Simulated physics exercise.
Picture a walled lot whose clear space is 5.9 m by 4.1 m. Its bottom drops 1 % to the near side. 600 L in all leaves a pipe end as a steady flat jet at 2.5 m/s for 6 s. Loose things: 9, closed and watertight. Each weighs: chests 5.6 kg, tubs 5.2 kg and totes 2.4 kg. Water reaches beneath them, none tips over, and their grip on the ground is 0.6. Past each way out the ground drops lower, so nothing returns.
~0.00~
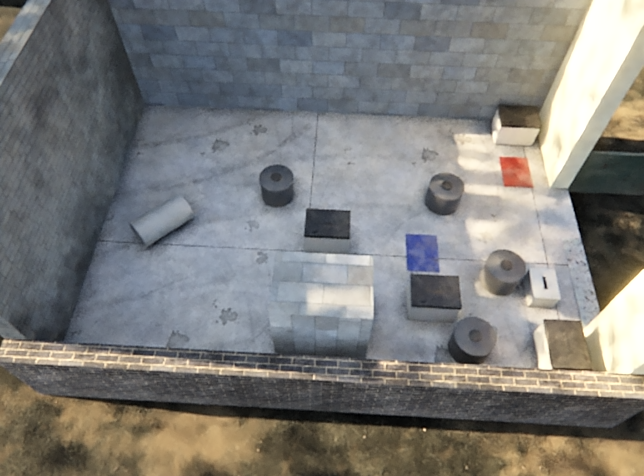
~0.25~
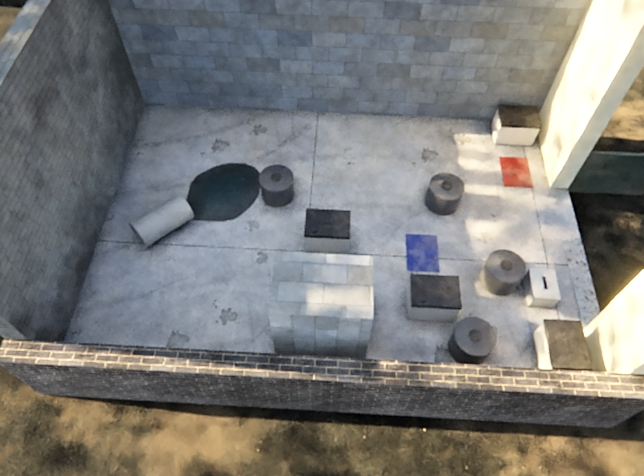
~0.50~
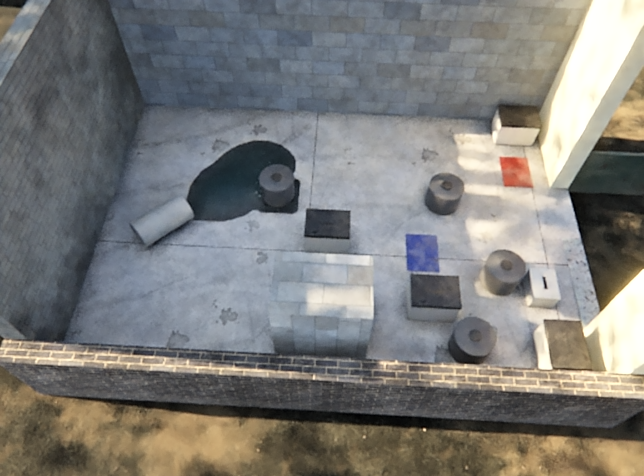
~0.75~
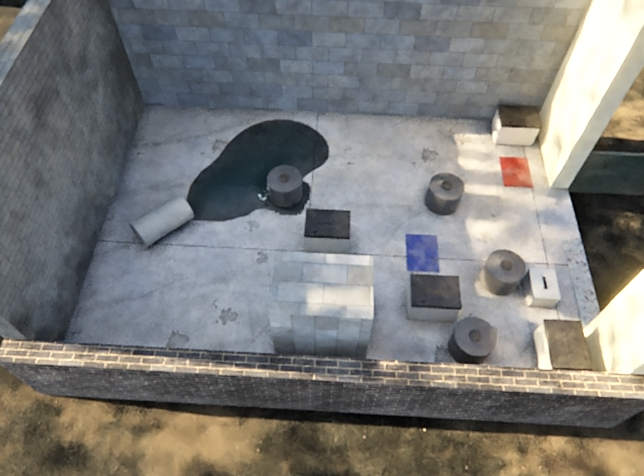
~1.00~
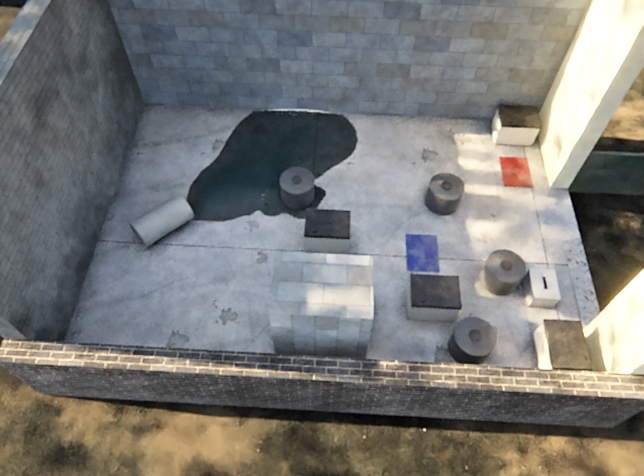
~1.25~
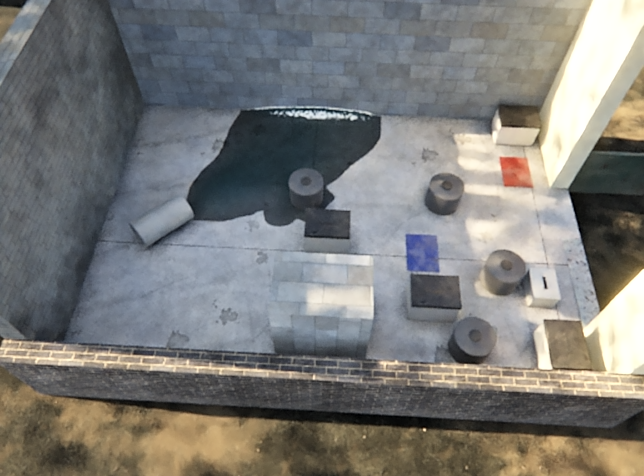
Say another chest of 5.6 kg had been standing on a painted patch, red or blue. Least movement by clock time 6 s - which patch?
It would have moved least on blue.
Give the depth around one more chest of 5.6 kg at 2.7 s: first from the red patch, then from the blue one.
Around 1 cm for the first start, around 0 cm for the second.
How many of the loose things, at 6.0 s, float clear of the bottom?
Of them, 1.
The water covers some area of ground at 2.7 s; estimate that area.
About 7.0 m2.
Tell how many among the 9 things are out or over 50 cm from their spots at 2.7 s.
That would be 0.
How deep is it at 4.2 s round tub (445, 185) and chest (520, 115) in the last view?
Around 1 cm and 10 cm.
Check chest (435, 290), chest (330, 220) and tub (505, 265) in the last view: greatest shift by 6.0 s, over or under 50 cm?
Taking them in order, the first is within the mark, the second within the mark and the third within the mark.
After 1.8 s on red it would be 0 cm off in 0 cm of water; on blue it would be 0 cm off in 0 cm of water.
After 2.7 s on red it would be 0 cm off in 1 cm of water; on blue it would be 0 cm off in 0 cm of water.
After 4.2 s on red it would be 60 cm off in 5 cm of water; on blue it would be 0 cm off in 0 cm of water.
After 6.0 s on red it would be gone out; on blue it would be 0 cm off in 0 cm of water.
